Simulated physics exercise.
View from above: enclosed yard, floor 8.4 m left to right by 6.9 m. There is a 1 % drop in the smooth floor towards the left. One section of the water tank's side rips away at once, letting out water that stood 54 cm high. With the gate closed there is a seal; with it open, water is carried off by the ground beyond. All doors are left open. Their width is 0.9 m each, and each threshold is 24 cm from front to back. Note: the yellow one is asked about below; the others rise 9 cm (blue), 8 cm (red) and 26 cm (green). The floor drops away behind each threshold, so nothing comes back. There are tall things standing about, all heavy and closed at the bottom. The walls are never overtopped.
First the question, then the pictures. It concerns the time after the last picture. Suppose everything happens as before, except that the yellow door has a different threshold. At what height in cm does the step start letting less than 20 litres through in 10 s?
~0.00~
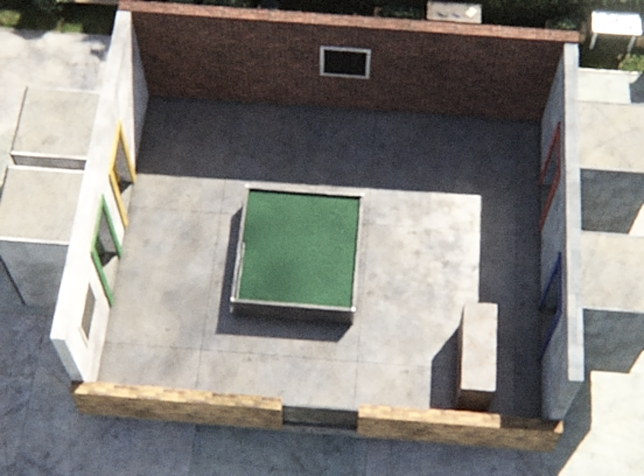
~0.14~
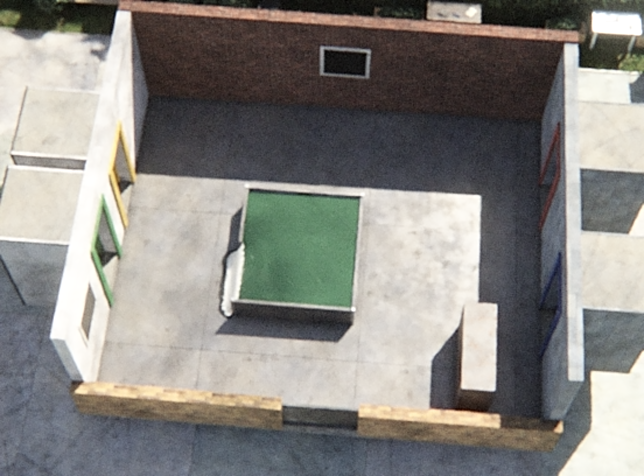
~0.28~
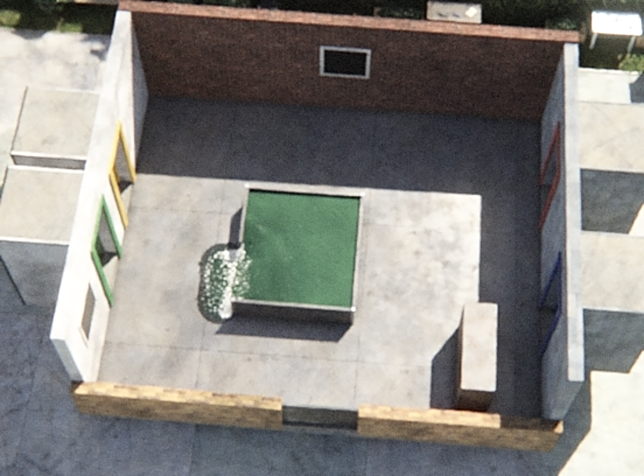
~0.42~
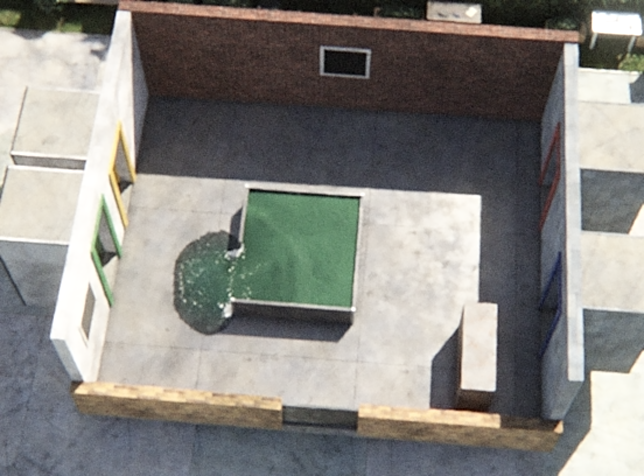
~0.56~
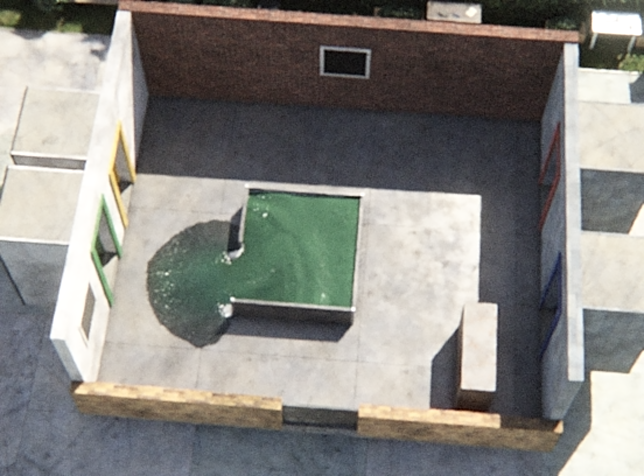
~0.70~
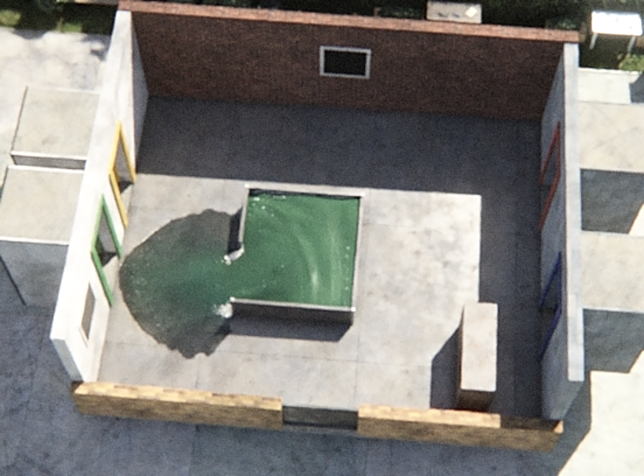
At about 9.5 cm.
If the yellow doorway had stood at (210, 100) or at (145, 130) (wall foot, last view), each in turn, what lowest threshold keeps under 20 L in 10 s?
10.0 and 9.5 cm.
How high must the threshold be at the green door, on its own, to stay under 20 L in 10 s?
At green, roughly 27 cm.
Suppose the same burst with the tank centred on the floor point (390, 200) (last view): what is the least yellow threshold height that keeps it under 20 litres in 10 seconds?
About 18 cm.
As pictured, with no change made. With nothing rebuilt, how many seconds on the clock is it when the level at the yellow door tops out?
It peaks at about 1.8 s.
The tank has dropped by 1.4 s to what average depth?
Around 41 centimetres.
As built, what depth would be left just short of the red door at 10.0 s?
The depth there is around 1.5 cm.
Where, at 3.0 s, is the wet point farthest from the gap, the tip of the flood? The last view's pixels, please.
Lab note: Front tip approx. at (149, 97).
After 1.4 s water covers 15 % of the floor, deepest (35 cm) near (231, 303); 8 cm at the yellow door, 0 litres in over its 7 cm threshold.
After 3.0 s water covers 25 % of the floor, deepest (36 cm) near (94, 397); 13 cm at the yellow door, 18 litres in over its 7 cm threshold.
After 10.0 s water covers 95 % of the floor, deepest (12 cm) near (94, 397); 7 cm at the yellow door, 50 litres in over its 7 cm threshold.
At the yellow door as built, the water arrived by 1.3 s and peaked near 13 cm at 1.8 s.
Run again over the same 10 s with other heights there, 37 litres in over 8 cm, 12 litres over 11 cm. The limit of 20 litres is kept from about 9.5 cm up.
